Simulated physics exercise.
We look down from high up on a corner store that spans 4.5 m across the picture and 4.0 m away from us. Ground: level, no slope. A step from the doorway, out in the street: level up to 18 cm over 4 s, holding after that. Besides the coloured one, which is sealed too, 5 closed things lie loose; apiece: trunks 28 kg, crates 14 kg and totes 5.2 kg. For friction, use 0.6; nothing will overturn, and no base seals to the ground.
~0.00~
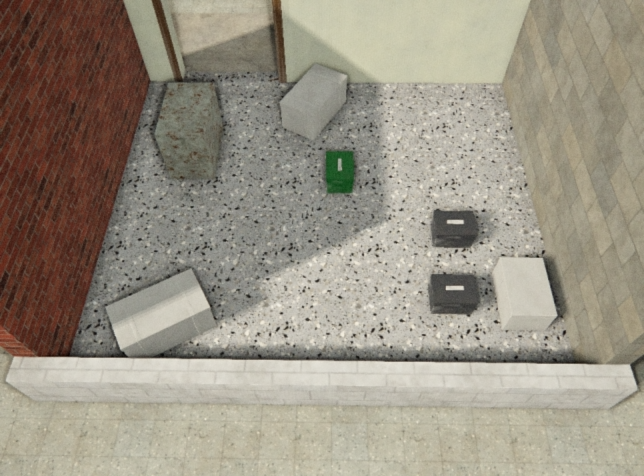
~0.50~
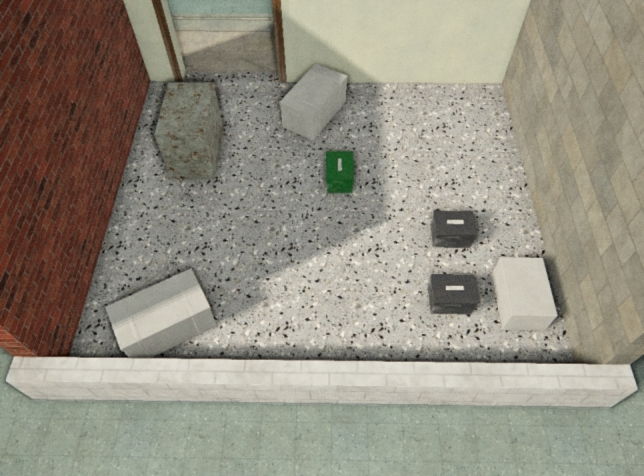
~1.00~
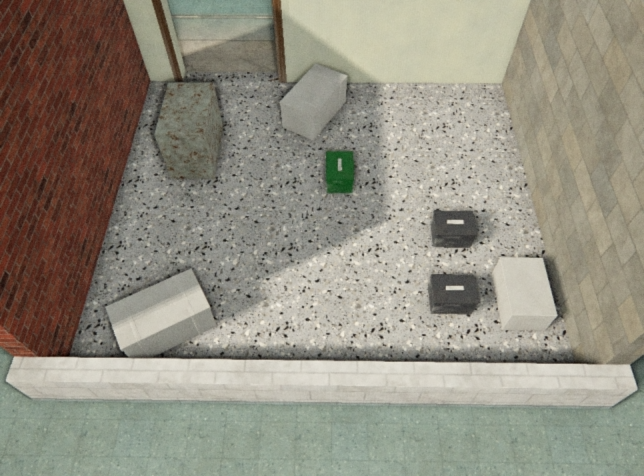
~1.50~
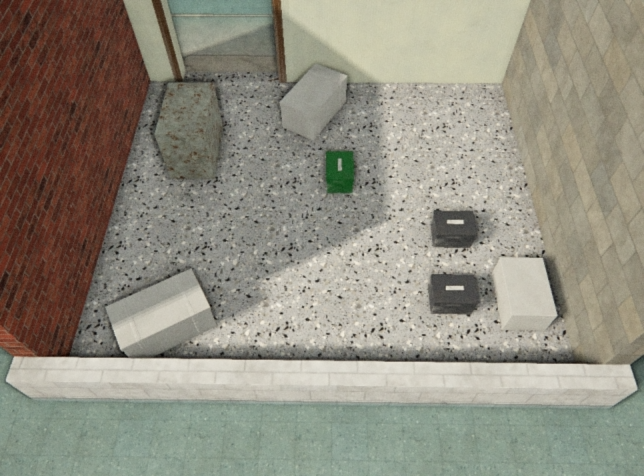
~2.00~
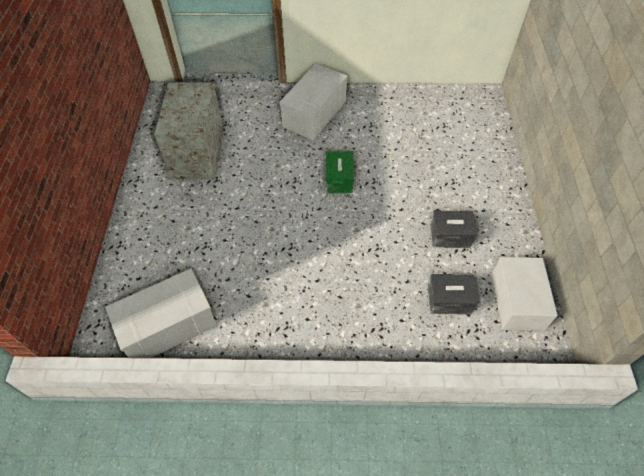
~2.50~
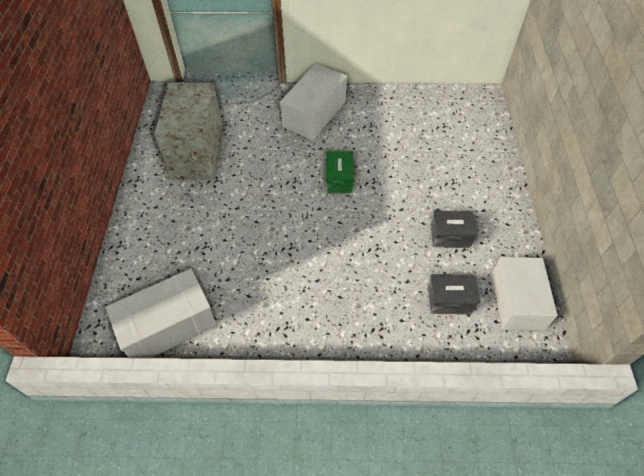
Walled corner store seen from above, greenish water covering the street outside and edging in at the doorway, boxes staying still.
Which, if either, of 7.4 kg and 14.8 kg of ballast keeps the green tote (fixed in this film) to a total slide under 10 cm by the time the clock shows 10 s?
Either one.
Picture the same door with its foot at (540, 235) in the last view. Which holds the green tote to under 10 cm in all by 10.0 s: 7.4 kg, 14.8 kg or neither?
So only the heavy mass does it.
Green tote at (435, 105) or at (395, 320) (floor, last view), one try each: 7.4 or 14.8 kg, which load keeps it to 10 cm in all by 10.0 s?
Result, try 1: Both pass; try 2: Heavy passes, light fails.
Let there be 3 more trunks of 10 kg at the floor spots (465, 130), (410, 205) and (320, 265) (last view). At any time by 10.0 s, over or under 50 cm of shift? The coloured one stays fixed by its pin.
Order as asked: Stays within / stays within / goes beyond.
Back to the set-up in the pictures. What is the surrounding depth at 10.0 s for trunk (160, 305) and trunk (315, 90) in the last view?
9 and 5 cm.
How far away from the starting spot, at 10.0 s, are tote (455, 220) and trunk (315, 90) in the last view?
0 cm and 5 cm respectively.
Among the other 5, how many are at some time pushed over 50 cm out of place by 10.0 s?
The answer here is 0.
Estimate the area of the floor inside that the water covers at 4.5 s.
4.0 m2.
After 3.5 s the green tote would be 0 cm from its start with 7.4 kg and 0 cm from its start with 14.8 kg; 0 cm of water round it then.
After 4.5 s the green tote would be 0 cm from its start with 7.4 kg and 0 cm from its start with 14.8 kg; 1 cm of water round it then.
After 7.0 s the green tote would be 0 cm from its start with 7.4 kg and 0 cm from its start with 14.8 kg; 3 cm of water round it then.
After 10.0 s the green tote would be 0 cm from its start with 7.4 kg and 0 cm from its start with 14.8 kg; 3 cm of water round it then.
